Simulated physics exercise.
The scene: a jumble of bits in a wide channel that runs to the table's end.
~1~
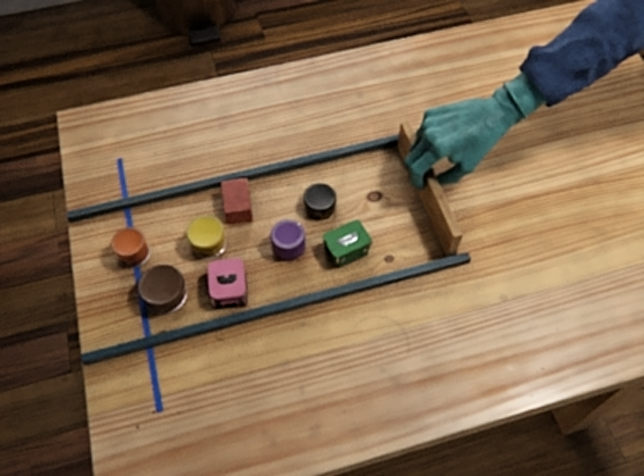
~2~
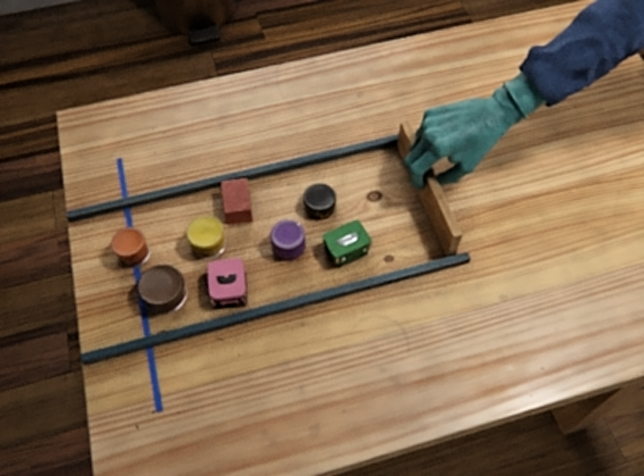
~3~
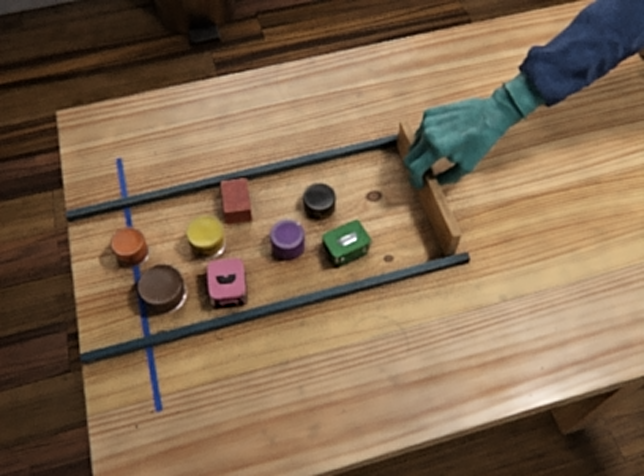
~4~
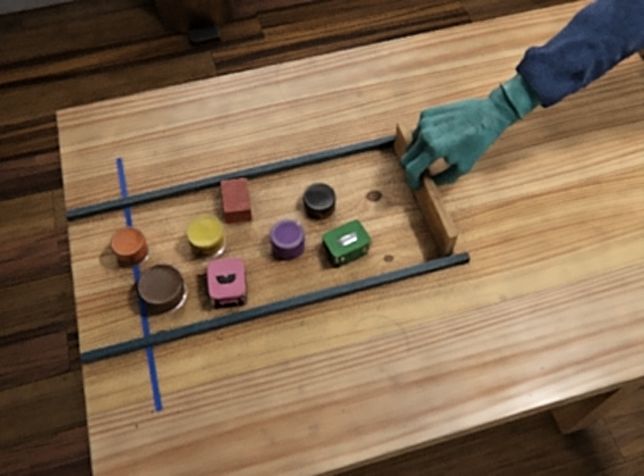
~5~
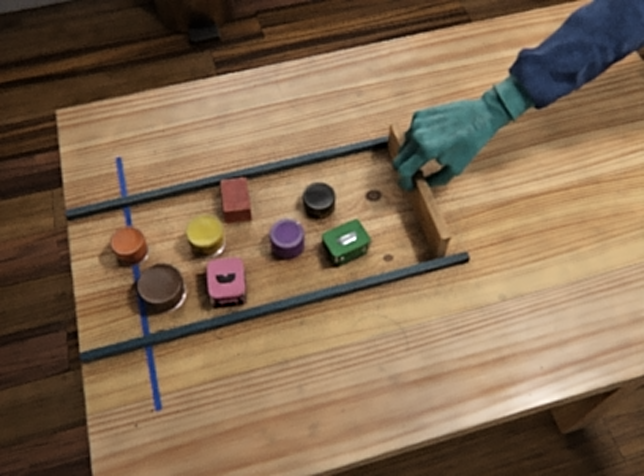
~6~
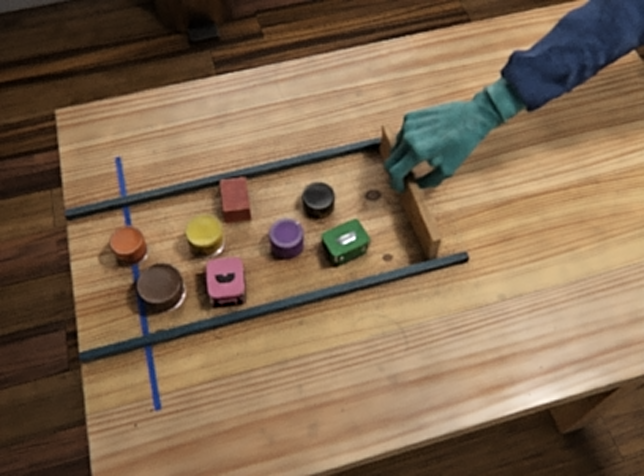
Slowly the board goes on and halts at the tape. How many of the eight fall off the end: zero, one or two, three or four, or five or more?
In the end the number that fall off is one or two.
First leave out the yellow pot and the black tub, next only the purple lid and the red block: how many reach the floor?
The counts: 1 and 1.
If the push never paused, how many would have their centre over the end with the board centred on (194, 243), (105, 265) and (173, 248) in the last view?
Place by place, 0, 4 and 0.
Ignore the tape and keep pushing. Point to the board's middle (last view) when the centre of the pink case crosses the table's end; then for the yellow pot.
Its middle is around (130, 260) and around (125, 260).
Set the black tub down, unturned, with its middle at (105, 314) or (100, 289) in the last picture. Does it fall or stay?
The black tub drops off; tumbles off.
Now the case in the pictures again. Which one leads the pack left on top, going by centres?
Foremost is the pink case.
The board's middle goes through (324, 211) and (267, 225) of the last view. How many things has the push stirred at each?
3 and 6.
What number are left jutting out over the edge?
That would be 2.
A little later, none off yet; orange pot at rest near (130, 246); brown tin at rest near (162, 288); yellow pot at rest near (206, 236).
Next, none off yet; orange pot at rest near (130, 246); brown tin at rest near (162, 288); yellow pot shifted about its own width near (179, 231).
Later still, none off yet; orange pot shifted about its own width near (93, 263); brown tin shifted well along near (85, 306); yellow pot shifted well along near (121, 241).
When it is over, the number that fall off is one or two; down, brown tin and orange pot.
